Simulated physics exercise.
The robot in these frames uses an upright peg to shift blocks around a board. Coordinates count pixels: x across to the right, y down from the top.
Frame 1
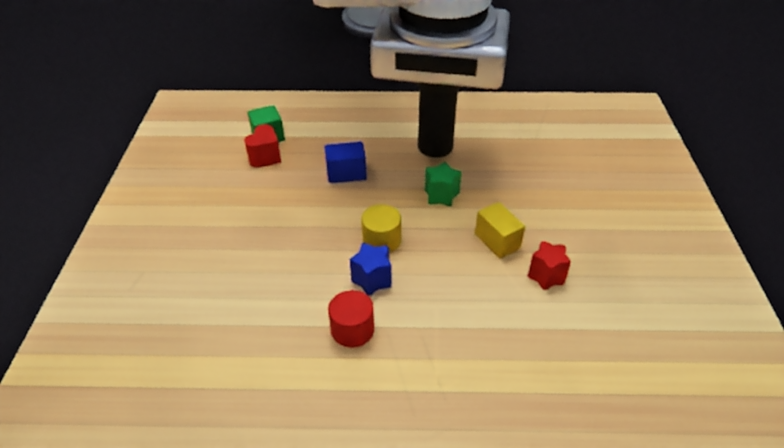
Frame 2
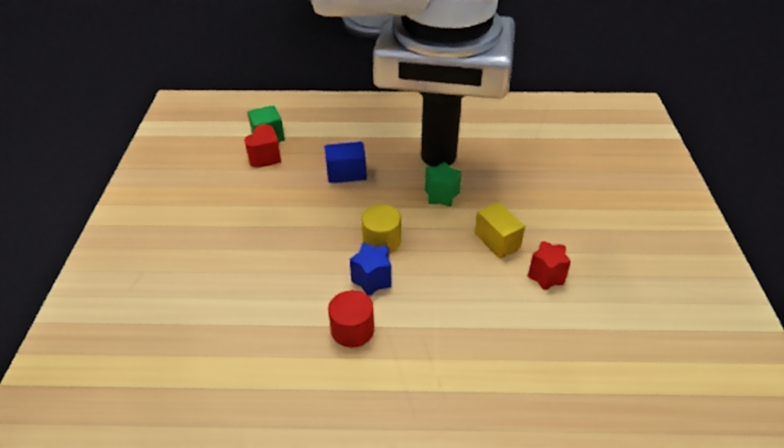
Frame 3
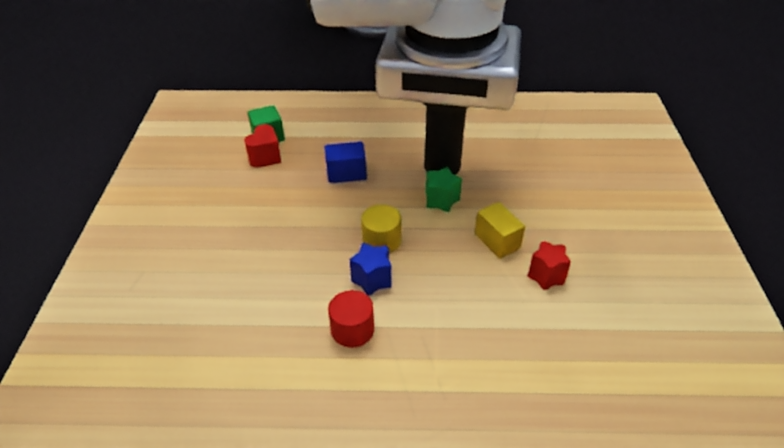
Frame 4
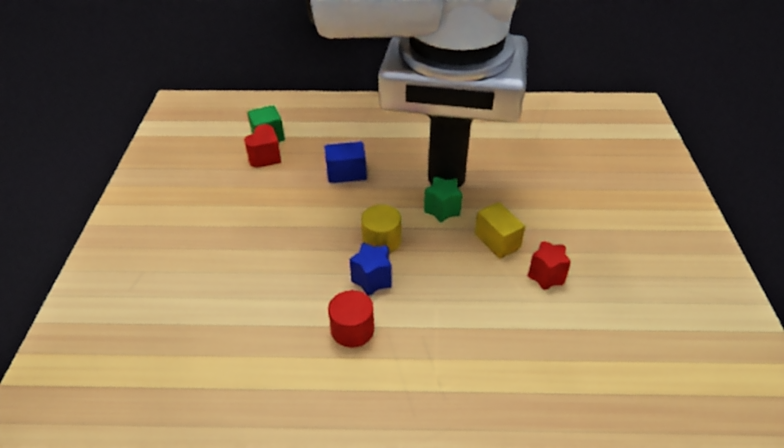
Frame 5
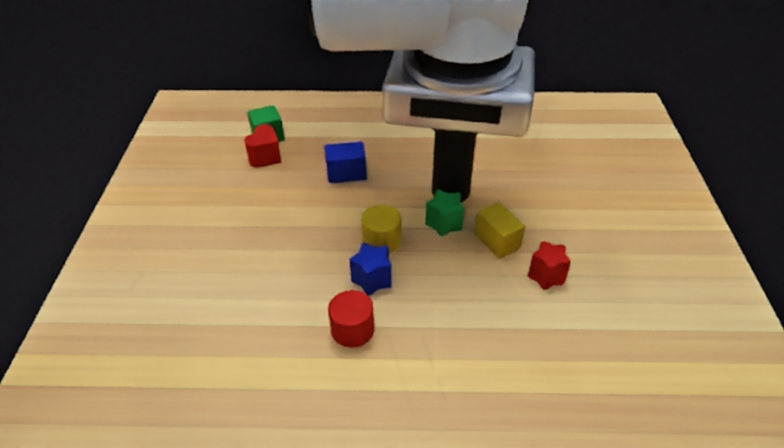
The clip opens on a wooden board scattered with coloured blocks, a robot's black peg standing just behind a green star. The peg moves toward the viewer, meets the star and pushes it forward into the space between the yellow cylinder and yellow oblong, while the other blocks stay still.
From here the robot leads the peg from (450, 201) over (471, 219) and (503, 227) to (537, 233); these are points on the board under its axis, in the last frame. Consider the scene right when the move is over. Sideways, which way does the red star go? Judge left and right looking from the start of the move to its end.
Facing from start to end, it shifts right.
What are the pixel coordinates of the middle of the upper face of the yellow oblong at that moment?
Answer: (546, 241).
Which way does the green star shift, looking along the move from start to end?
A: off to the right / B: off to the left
The correct letter is A.
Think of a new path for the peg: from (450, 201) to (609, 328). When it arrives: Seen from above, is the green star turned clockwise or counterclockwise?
My prediction: CW.
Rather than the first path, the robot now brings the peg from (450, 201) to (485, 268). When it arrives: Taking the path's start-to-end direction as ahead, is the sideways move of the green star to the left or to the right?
Right.
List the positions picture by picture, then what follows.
The first picture shows lower end of the peg at (435, 147), tops of blocks, yellow cylinder at (381, 217), green star at (443, 173), yellow oblong at (501, 218), red star at (553, 253).
The second picture shows peg at (439, 156), blocks as before.
The third picture shows peg at (442, 167), green star at (443, 178).
The fourth picture shows peg at (446, 178), green star at (444, 187).
The fifth picture shows peg at (451, 191), yellow cylinder at (381, 217), green star at (446, 201), yellow oblong at (501, 218), red star at (553, 253).
On the path given first. Halfway along, peg at (489, 214); green star at (449, 213), turned 35° clockwise; yellow oblong at (518, 227).
At the end, peg at (539, 224); yellow cylinder not moved; green star at (449, 213), turned 35° clockwise; yellow oblong at (546, 241), turned 35° clockwise; red star at (567, 273), turned 25° clockwise.
